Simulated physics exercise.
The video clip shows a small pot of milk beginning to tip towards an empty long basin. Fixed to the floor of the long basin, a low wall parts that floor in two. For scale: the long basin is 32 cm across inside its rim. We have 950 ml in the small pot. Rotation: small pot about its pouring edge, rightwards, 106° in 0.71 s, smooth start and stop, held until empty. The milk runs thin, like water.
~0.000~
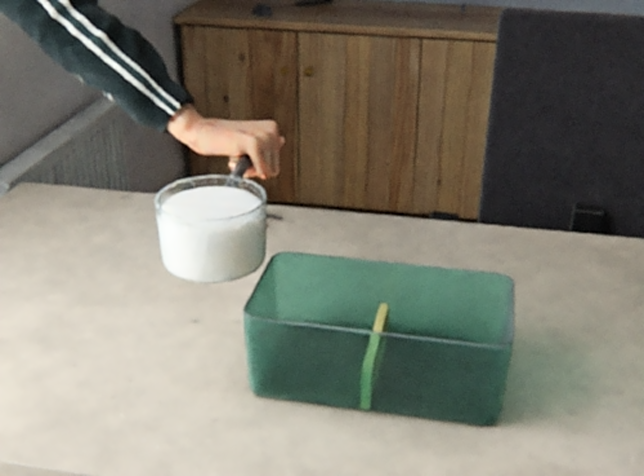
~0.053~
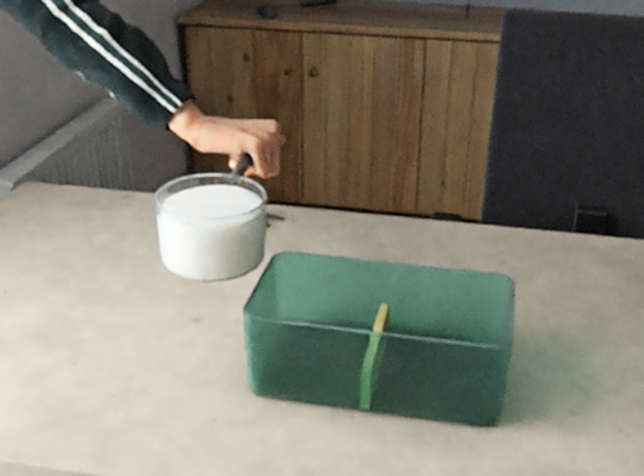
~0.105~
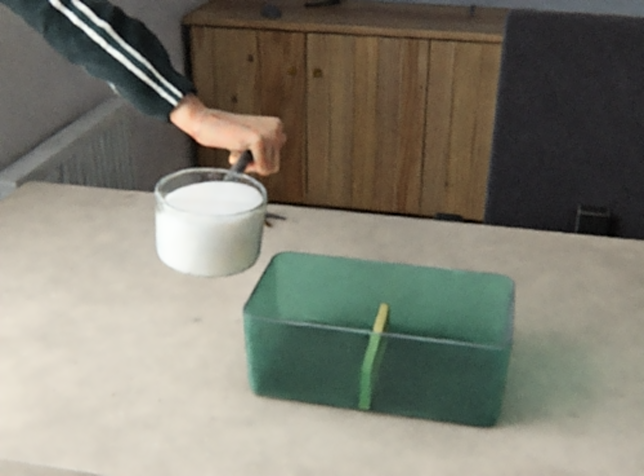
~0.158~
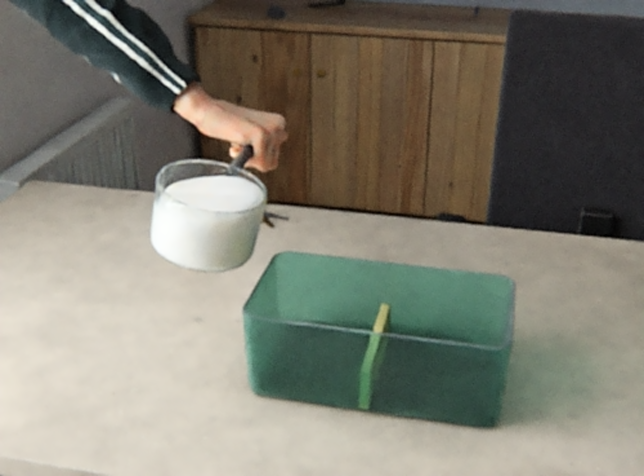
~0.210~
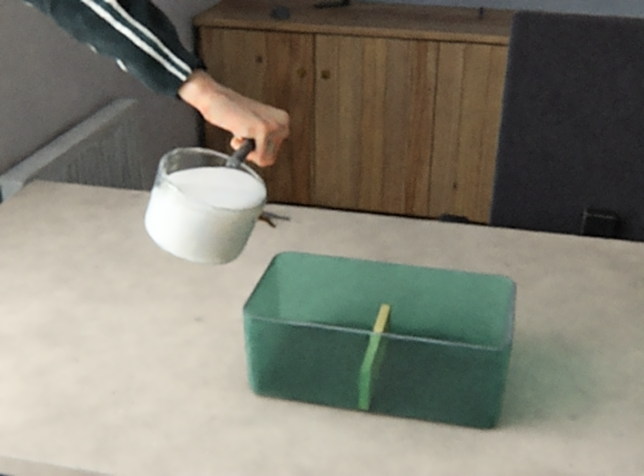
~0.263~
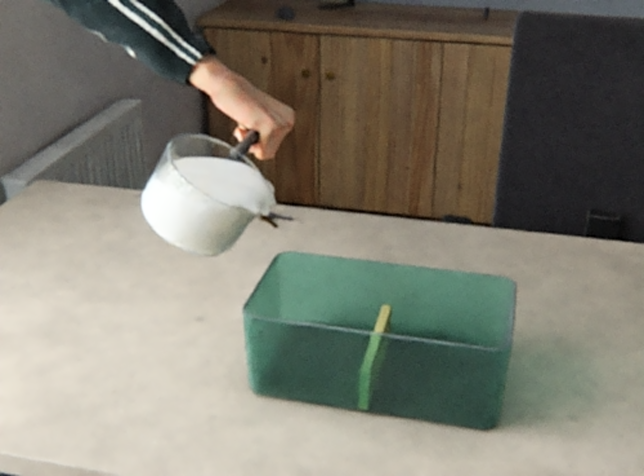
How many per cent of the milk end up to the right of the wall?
About 15 per cent.
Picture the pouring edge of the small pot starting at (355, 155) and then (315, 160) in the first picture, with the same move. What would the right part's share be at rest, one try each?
Respectively about 70 and 85 percent.
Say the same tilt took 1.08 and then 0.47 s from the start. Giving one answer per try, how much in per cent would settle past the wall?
I'd expect close to 5 per cent and then close to 15 per cent.
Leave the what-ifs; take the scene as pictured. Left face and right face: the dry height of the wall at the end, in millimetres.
About 22 mm on the left, about 50 mm on the right.
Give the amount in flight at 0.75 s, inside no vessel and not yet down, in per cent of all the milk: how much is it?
Around 18 percent of the liquid.
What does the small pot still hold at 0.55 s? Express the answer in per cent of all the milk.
Roughly 48 %.
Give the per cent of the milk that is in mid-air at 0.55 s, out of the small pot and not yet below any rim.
Near 42 per cent at that time.
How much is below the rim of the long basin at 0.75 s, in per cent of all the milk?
I reckon close to 76 per cent.
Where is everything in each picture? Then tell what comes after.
In the first frame, it leans 0°; its right rim is at (264, 203); the milk meets the walls at (164, 201) and (263, 210); the long basin's rim runs from (259, 283) to (513, 311); the wall's top is at (376, 337).
In the second frame, it leans 1°; its right rim is at (264, 203); the milk meets the walls at (165, 199) and (263, 208).
In the third frame, it leans 6°; its right rim is at (264, 203); the milk meets the walls at (165, 197) and (263, 203).
In the fourth frame, it leans 12°; its right rim is at (264, 203); the milk meets the walls at (162, 190) and (264, 198).
In the fifth frame, it leans 21°; its right rim is at (264, 203); the milk meets the walls at (162, 181) and (265, 196); 1 per cent is over the edge.
In the sixth frame, it leans 32°; its right rim is at (264, 202); the milk meets the walls at (159, 172) and (262, 193); 3 per cent is over the edge.
Then, 0.55 s in, the tilt is 93° and 47 per cent is still to pour, 11 is left of the wall and 0 right of it.
Then, 0.75 s in, the tilt is 106° and 6 per cent is still to pour, 62 is left of the wall and 14 right of it.
Then, 0.97 s in, the tilt is 106° and 0 per cent is still to pour, 79 is left of the wall and 14 right of it.
Then, 1.21 s in, the tilt is 106° and 0 per cent is still to pour, 82 is left of the wall and 15 right of it.
Finally, 82 per cent lies left of the wall, 15 right of it and 3 outside.
